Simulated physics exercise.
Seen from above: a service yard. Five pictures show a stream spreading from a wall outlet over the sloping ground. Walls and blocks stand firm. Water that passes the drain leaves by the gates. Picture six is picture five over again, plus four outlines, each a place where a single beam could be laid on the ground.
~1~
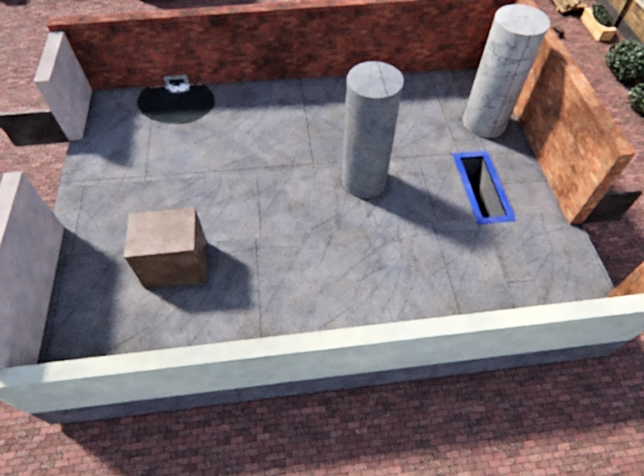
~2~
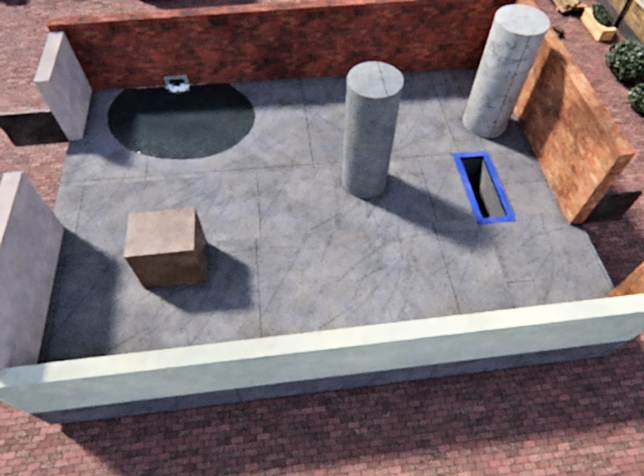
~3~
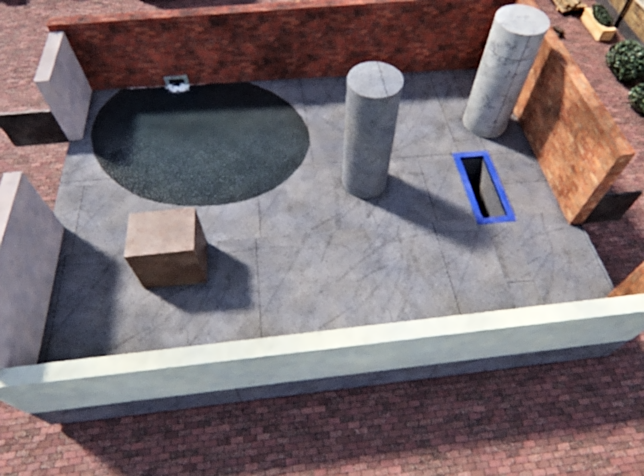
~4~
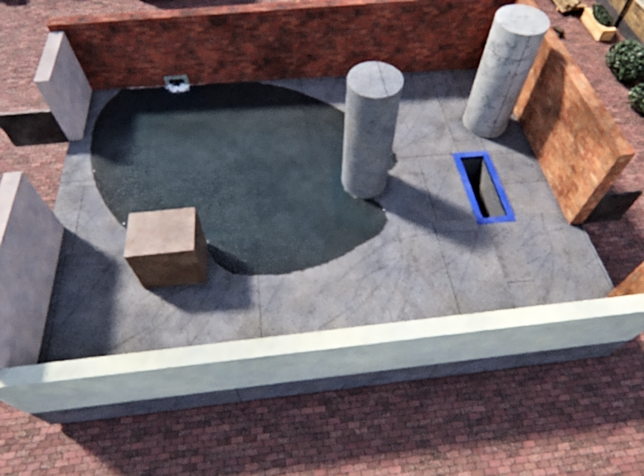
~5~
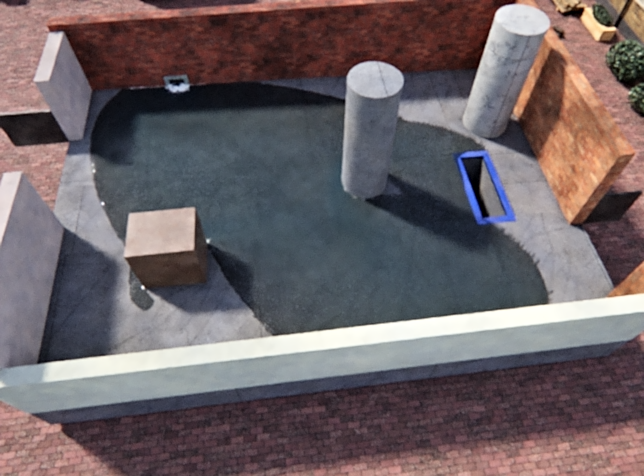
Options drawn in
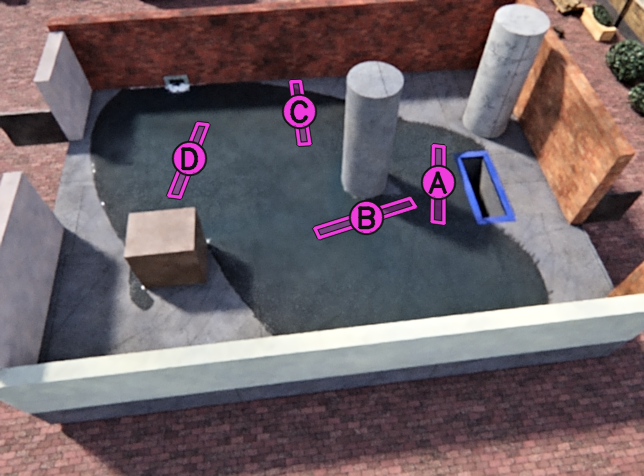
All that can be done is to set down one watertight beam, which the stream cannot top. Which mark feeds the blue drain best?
Use position B.
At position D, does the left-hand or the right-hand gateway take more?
The right gate.
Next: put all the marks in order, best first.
Best to worst: B, D, C, A.
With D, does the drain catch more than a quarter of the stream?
No.
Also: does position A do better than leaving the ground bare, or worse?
It is worse.
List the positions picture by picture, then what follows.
Outfall at (177, 81); blue drain at (483, 186); open gate at (586, 260); open gate at (74, 181); 3 % of the ground under water, visible out to (185, 118); blue drain still dry, in the first picture.
In the second picture, 9 % of the ground under water, visible out to (203, 153); blue drain still dry.
In the third picture, 20 % of the ground under water, visible out to (293, 169); blue drain still dry.
In the fourth picture, 37 % of the ground under water, visible out to (360, 239); blue drain still dry.
In the fifth picture, 59 % of the ground under water, visible out to (526, 285); blue drain taking water.
In magenta, A from (438, 222) to (438, 146); B from (317, 233) to (412, 202); C from (304, 143) to (295, 81); D from (174, 196) to (202, 124).
With A, about 2 % of the stream goes into the blue drain, about 98 % out by the gates.
With B, about 38 % of the stream goes into the blue drain, about 62 % out by the gates.
With C, about 9 % of the stream goes into the blue drain, about 91 % out by the gates.
With D, about 19 % of the stream goes into the blue drain, about 81 % out by the gates.
